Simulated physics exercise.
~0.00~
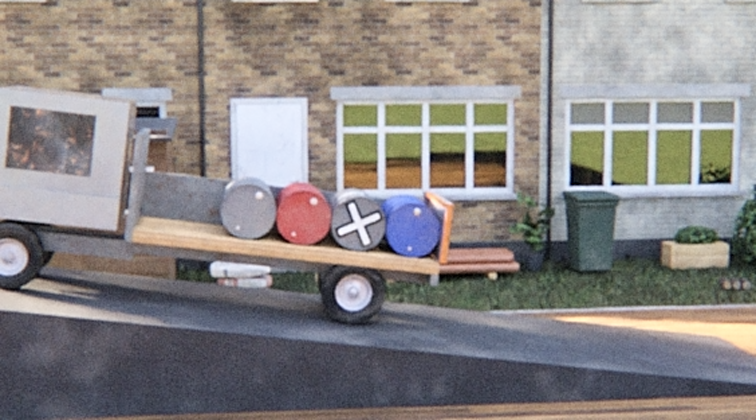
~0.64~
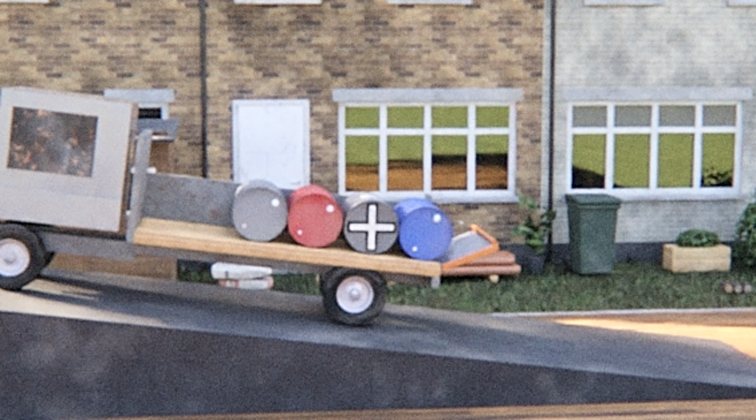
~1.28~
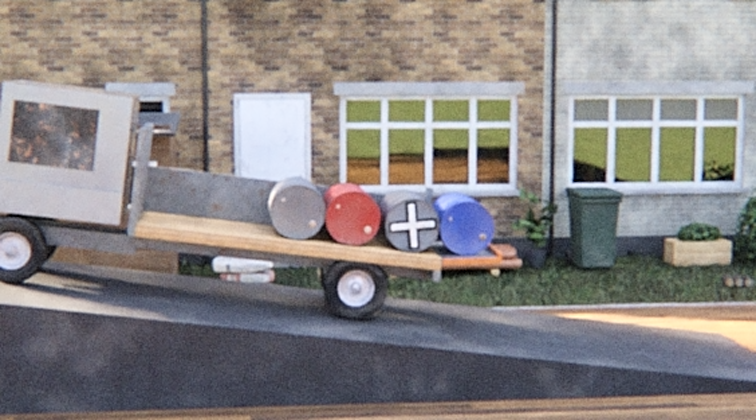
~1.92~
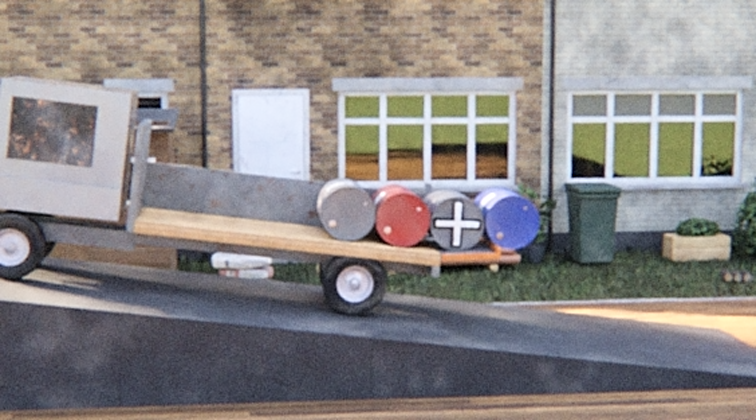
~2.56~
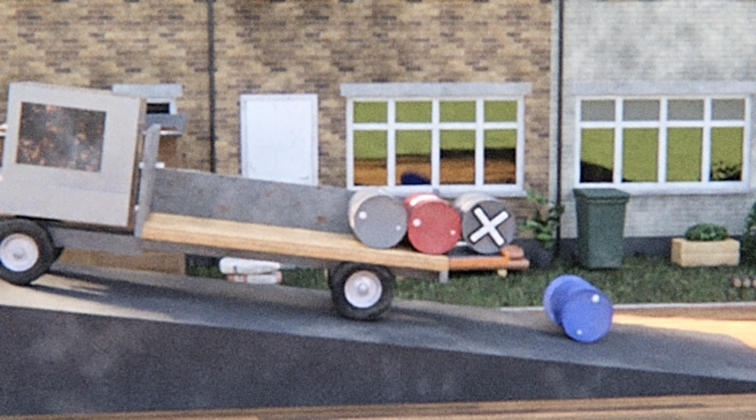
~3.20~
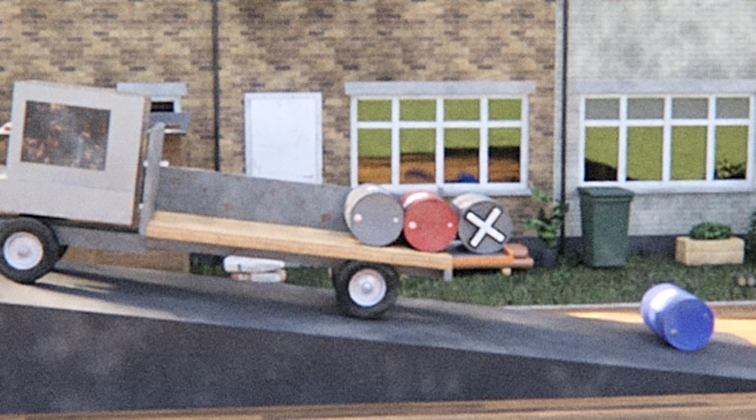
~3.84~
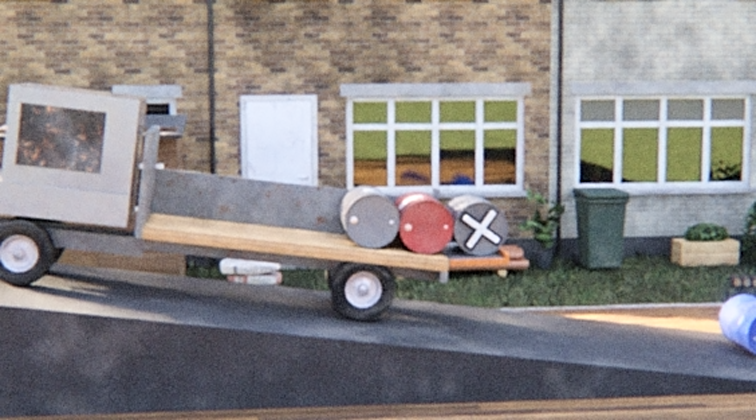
Four drums rolled right down the tilted bed of a parked truck as its tailgate dropped open, and the blue one fell off the end and rolled away down the slope, while the grey, red and white-crossed drums stayed on the bed.
